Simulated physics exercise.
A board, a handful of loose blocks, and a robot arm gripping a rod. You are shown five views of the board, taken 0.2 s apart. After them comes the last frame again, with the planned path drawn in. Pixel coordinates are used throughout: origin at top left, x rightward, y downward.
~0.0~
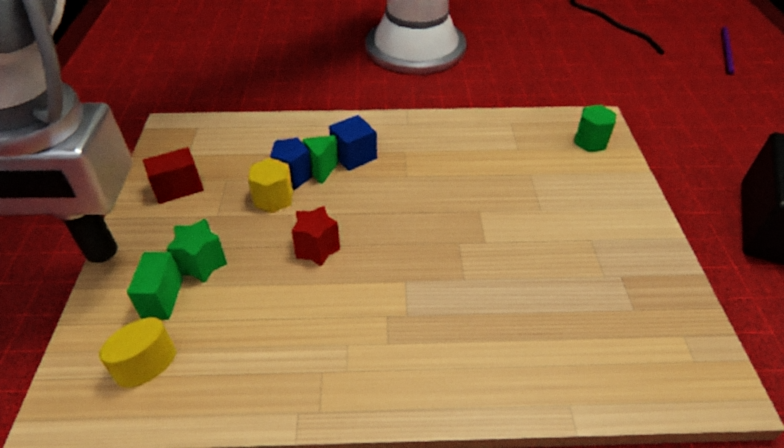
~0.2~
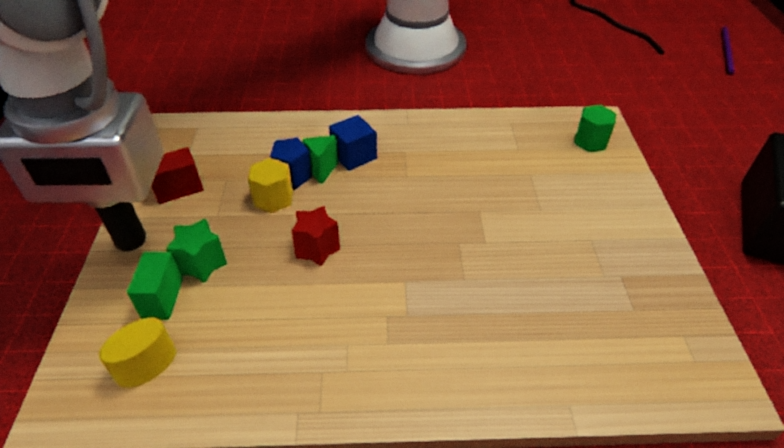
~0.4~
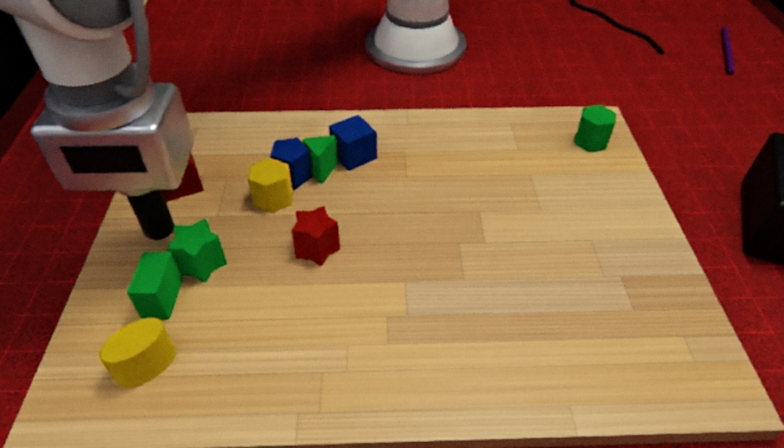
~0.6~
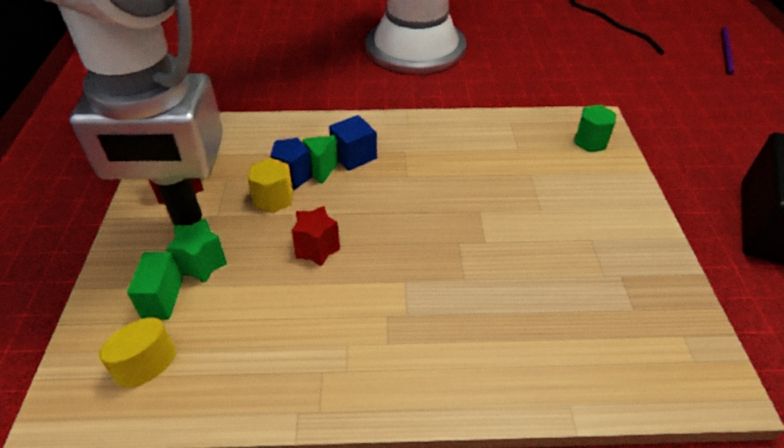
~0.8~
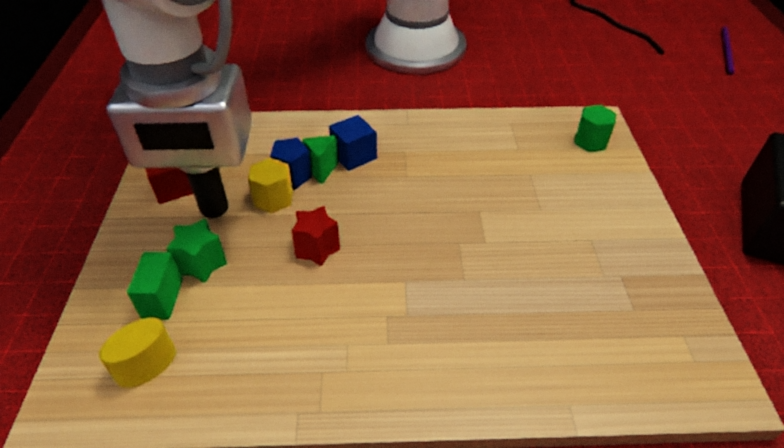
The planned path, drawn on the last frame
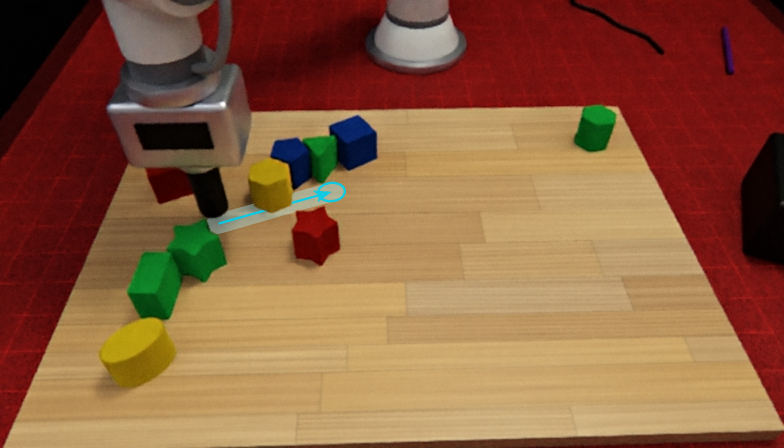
On a wooden board over red cloth, a robot arm moves its black rod rightward past the still, coloured blocks.
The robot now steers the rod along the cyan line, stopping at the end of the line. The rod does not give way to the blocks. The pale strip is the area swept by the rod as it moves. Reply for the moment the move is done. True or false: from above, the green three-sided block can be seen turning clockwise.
True - the claim holds.
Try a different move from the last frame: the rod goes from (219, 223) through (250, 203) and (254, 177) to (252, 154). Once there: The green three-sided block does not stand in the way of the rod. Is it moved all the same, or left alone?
Displaced.
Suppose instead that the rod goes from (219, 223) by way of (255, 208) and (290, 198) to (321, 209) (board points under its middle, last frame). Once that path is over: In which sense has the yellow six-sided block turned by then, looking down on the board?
From overhead, anticlockwise.
Path on the board, in a line from (219, 223) to (331, 192).
On the path given first. One third of the way, rod (255, 198); yellow six-sided block (277, 166); blue five-sided block (292, 145); green three-sided block (322, 141).
Two thirds of the way, rod (294, 188); yellow six-sided block (304, 152), turned 40° anticlockwise; blue five-sided block (301, 131), turned 35° anticlockwise; green three-sided block (332, 133), turned 50° clockwise; blue four-sided block (362, 125), turned 15° anticlockwise.
At the end, rod (330, 178); green star-shaped block in place; yellow six-sided block (320, 144), turned 100° anticlockwise; blue five-sided block (298, 125), turned 50° anticlockwise; green three-sided block (333, 126), turned 65° clockwise; blue four-sided block (364, 123).
